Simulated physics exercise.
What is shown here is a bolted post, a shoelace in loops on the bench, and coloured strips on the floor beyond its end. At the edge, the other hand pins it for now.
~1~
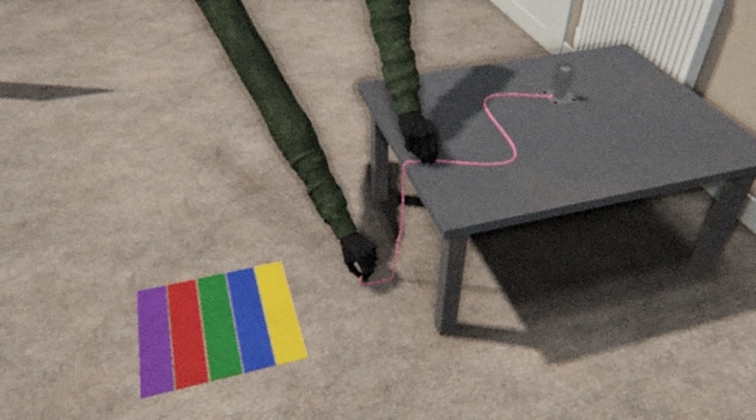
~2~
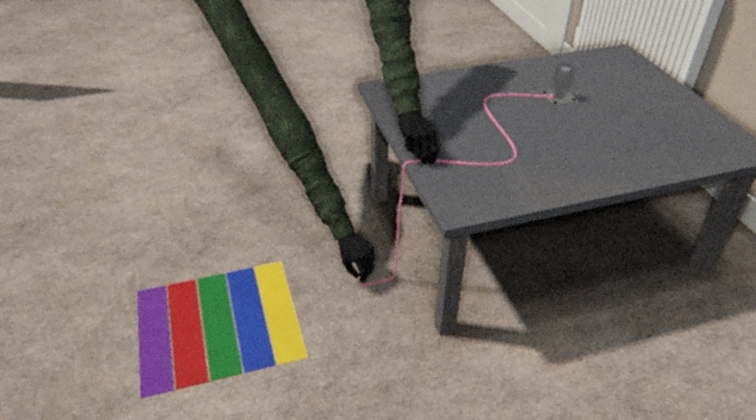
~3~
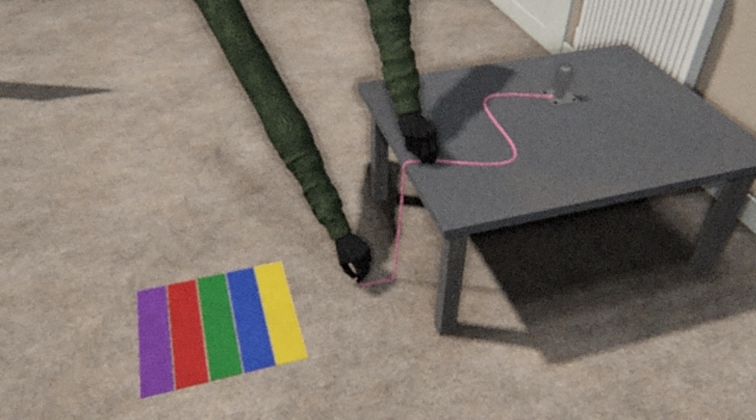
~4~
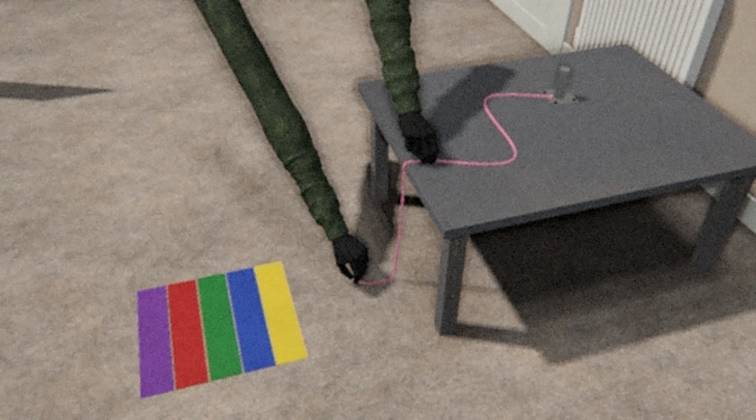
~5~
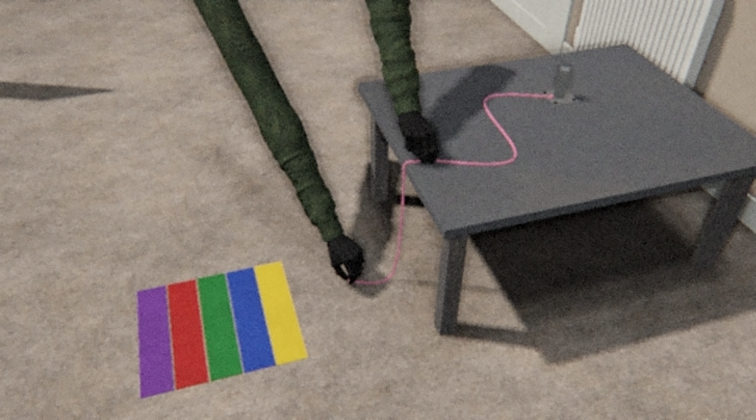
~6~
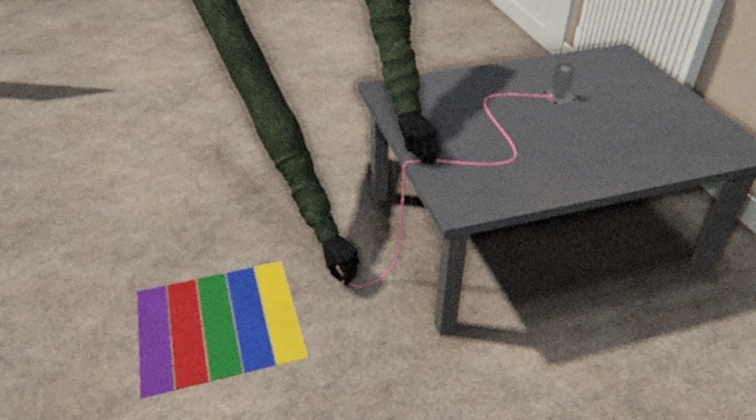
A gloved hand slowly draws a pink cord's end slightly left while another pins it.
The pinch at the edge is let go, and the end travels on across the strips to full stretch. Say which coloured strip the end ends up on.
It ends up on the purple strip.
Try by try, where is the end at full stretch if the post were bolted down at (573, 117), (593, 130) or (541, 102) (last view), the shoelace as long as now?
Roughly (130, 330), (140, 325) and (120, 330).
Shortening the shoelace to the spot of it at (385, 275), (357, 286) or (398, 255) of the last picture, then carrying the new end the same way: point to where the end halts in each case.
Try 1: (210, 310); try 2: (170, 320); try 3: (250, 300).
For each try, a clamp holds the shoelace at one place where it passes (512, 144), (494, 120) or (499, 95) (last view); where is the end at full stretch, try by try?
In order of the tries: About (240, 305), then (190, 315), then (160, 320).
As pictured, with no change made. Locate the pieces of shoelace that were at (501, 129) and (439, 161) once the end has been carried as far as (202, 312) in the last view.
You'll find one close to (452, 133) and the other close to (375, 209).
Soon after, end near (202, 312); over green.
After that, end near (169, 319); over red.
At the stop, end near (149, 324); over purple. It gets as far as the purple strip.
